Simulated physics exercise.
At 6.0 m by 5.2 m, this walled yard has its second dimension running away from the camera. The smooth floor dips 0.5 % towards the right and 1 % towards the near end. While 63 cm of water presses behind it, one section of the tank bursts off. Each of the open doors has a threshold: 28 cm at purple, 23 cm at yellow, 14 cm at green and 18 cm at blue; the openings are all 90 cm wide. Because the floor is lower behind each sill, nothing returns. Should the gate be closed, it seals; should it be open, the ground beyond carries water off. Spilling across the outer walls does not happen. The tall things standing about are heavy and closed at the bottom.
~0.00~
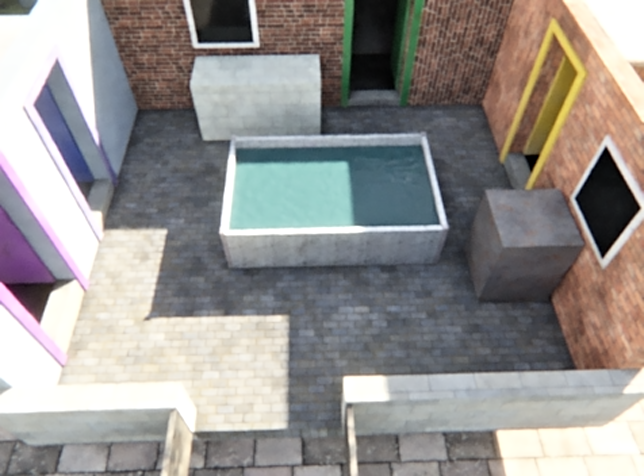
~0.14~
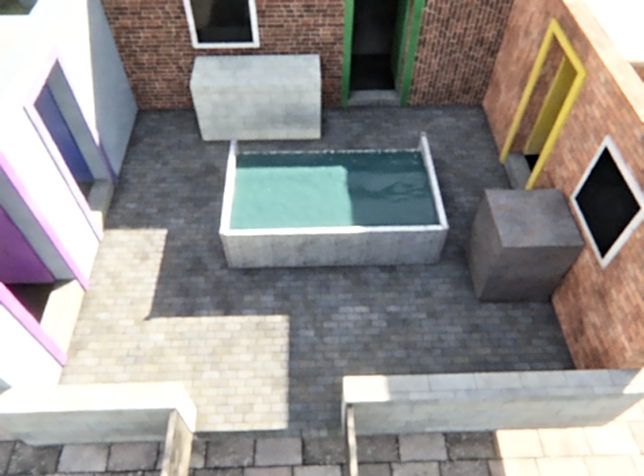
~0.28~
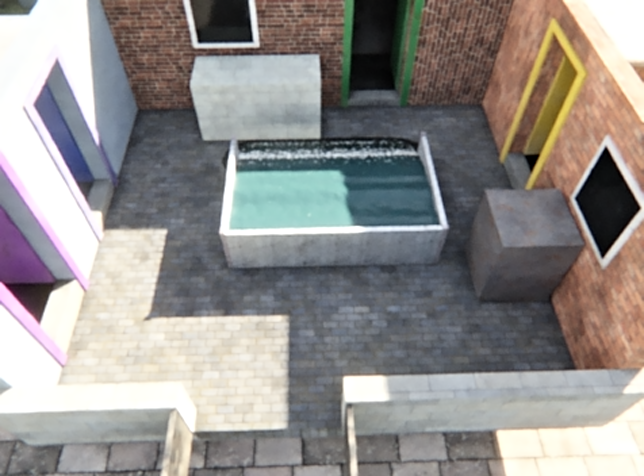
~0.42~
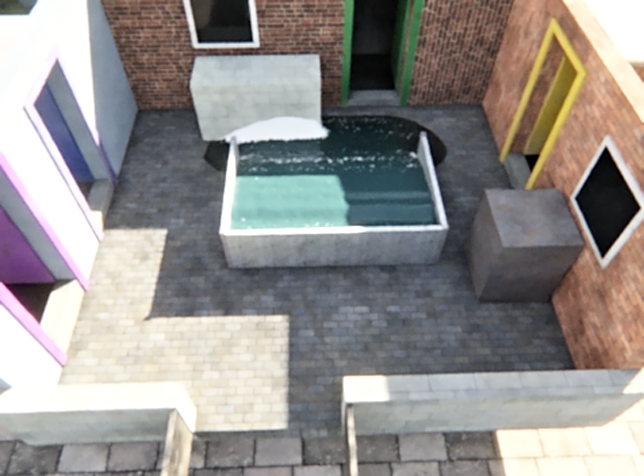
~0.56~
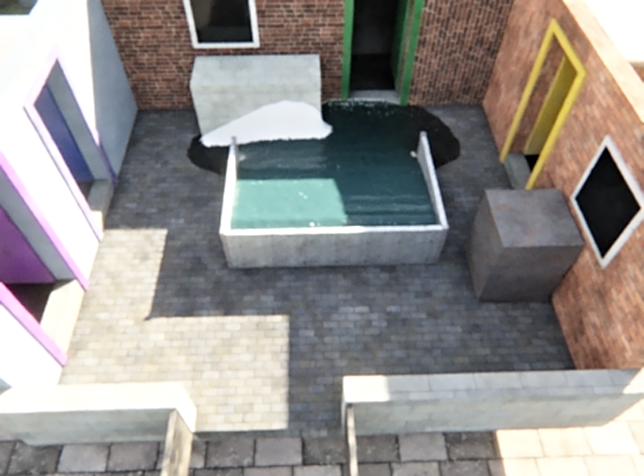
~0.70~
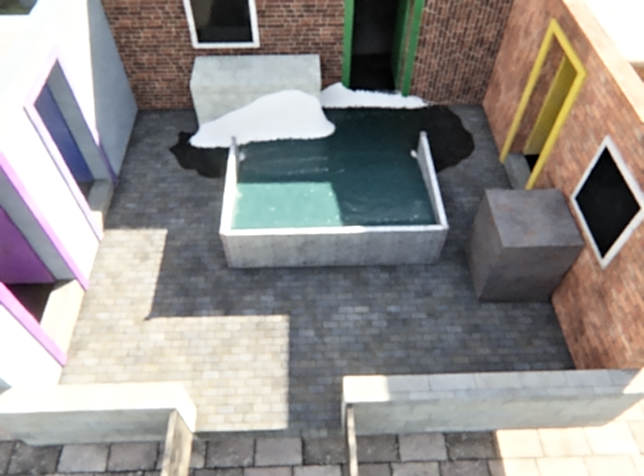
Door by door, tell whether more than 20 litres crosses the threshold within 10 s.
Purple door: The total remains smaller than the cap. Yellow door: The total remains smaller than the cap. Green door: The total grows larger than the cap. Blue door: The total remains smaller than the cap.
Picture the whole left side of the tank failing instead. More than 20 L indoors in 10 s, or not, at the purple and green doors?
Compared with that limit, purple falls short while green falls short.
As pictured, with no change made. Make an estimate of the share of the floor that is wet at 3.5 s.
Wet share: Near 65 percent.
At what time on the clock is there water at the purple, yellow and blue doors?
The front reaches purple at 2.2 s, yellow at 2.2 s, blue at 1.4 s.
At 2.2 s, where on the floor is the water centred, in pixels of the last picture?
Around (324, 170) in the last picture.
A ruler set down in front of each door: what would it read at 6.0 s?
You'd see purple at 4 cm, yellow at 16 cm, green at 16 cm and blue at 6 cm.
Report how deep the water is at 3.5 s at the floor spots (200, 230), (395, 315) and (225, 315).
The depths come out at 0, 0 and 1 centimetres, in the order listed.
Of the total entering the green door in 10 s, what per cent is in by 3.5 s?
95 per cent, roughly.
After 1.4 s water covers 30 % of the floor and is deepest (42 cm) near (286, 148); purple door not reached, yellow door not reached, green door 42 cm at the sill, 110 L in, blue door not reached.
After 2.2 s water covers 40 % of the floor and is deepest (48 cm) near (474, 110); purple door 2 cm at the sill, 0 L in, yellow door 7 cm at the sill, 0 L in, green door 32 cm at the sill, 264 L in, blue door 17 cm at the sill, 0 L in.
After 3.5 s water covers 65 % of the floor and is deepest (33 cm) near (519, 243); purple door 4 cm at the sill, 0 L in, yellow door 14 cm at the sill, 0 L in, green door 16 cm at the sill, 330 L in, blue door 10 cm at the sill, 1 L in.
After 6.0 s water covers 90 % of the floor and is deepest (21 cm) near (435, 215); purple door 4 cm at the sill, 0 L in, yellow door 16 cm at the sill, 1 L in, green door 16 cm at the sill, 339 L in, blue door 6 cm at the sill, 1 L in.
After 10.0 s water covers 95 % of the floor and is deepest (18 cm) near (571, 397); purple door 7 cm at the sill, 0 L in, yellow door 12 cm at the sill, 1 L in, green door 9 cm at the sill, 342 L in, blue door 5 cm at the sill, 1 L in.
